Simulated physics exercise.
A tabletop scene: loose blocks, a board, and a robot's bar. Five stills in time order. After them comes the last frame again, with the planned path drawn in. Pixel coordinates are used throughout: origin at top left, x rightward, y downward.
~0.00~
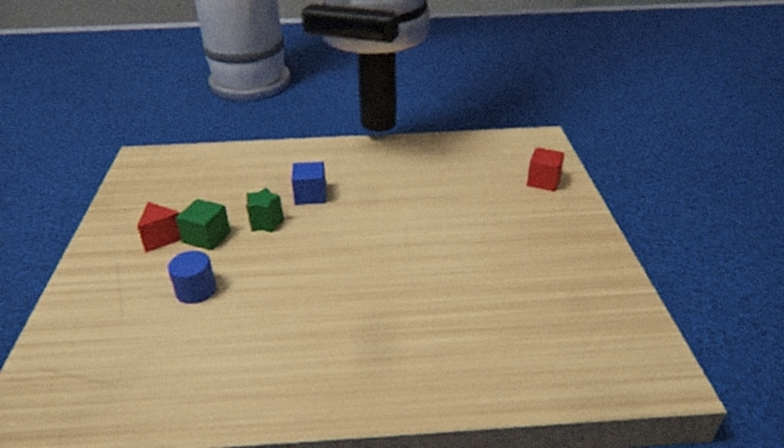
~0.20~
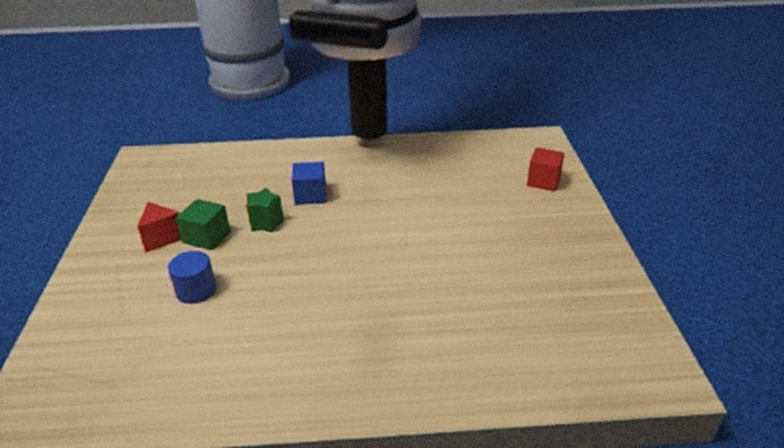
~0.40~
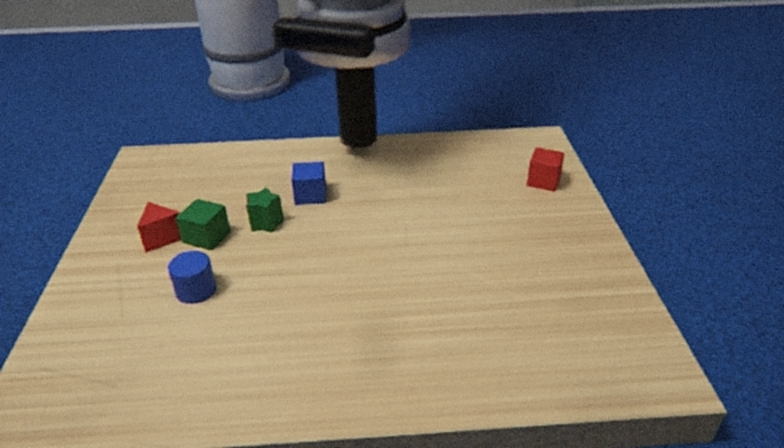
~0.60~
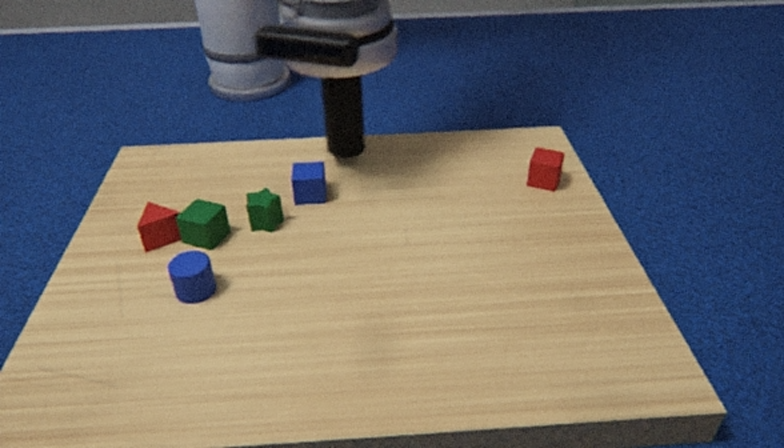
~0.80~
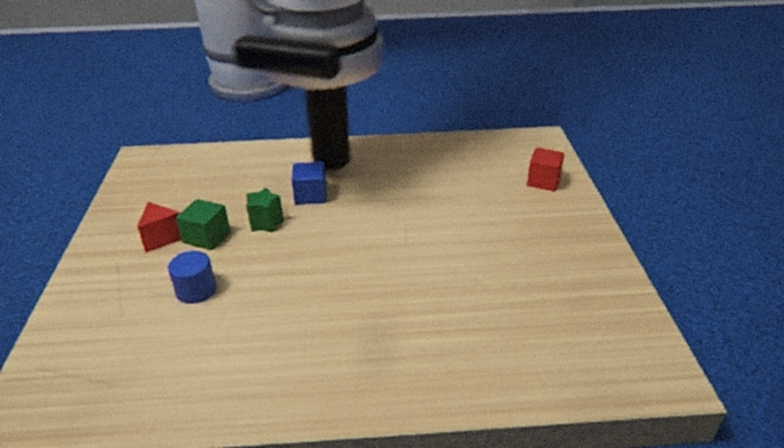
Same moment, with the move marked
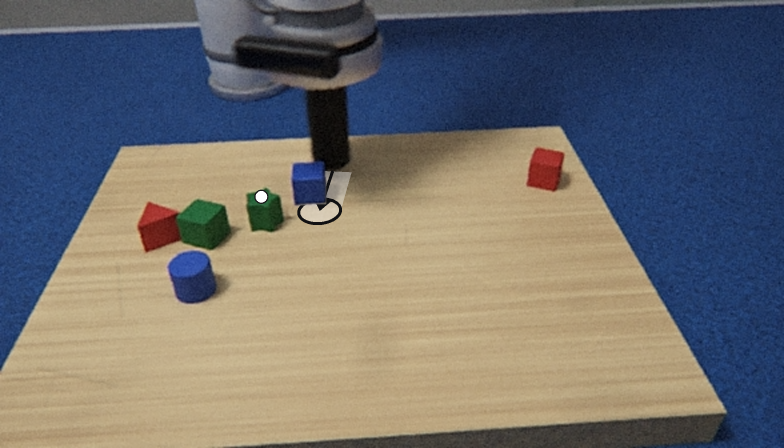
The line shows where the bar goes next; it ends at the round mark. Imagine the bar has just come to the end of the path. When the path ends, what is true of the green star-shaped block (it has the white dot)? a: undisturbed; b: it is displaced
I'll go with b - it is displaced.
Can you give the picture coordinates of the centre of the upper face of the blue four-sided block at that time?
I think it will end close to (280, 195).
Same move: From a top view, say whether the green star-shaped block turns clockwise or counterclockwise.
The green star-shaped block rotates clockwise.
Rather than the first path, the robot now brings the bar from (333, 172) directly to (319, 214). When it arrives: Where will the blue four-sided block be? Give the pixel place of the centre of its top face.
The centre of its top face lies at (278, 198).
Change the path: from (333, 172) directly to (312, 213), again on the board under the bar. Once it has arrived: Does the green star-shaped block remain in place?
No, it doesn't check out.
Path on the board, straight from (333, 172) to (320, 211); the dot is on the green star-shaped block.
The first path, step by step. Halfway along, bar at (325, 179); blue four-sided block at (294, 180), turned 40° clockwise.
At the end, bar at (318, 199); green star-shaped block at (247, 202), turned 30° clockwise; blue four-sided block at (280, 195), turned 75° clockwise.
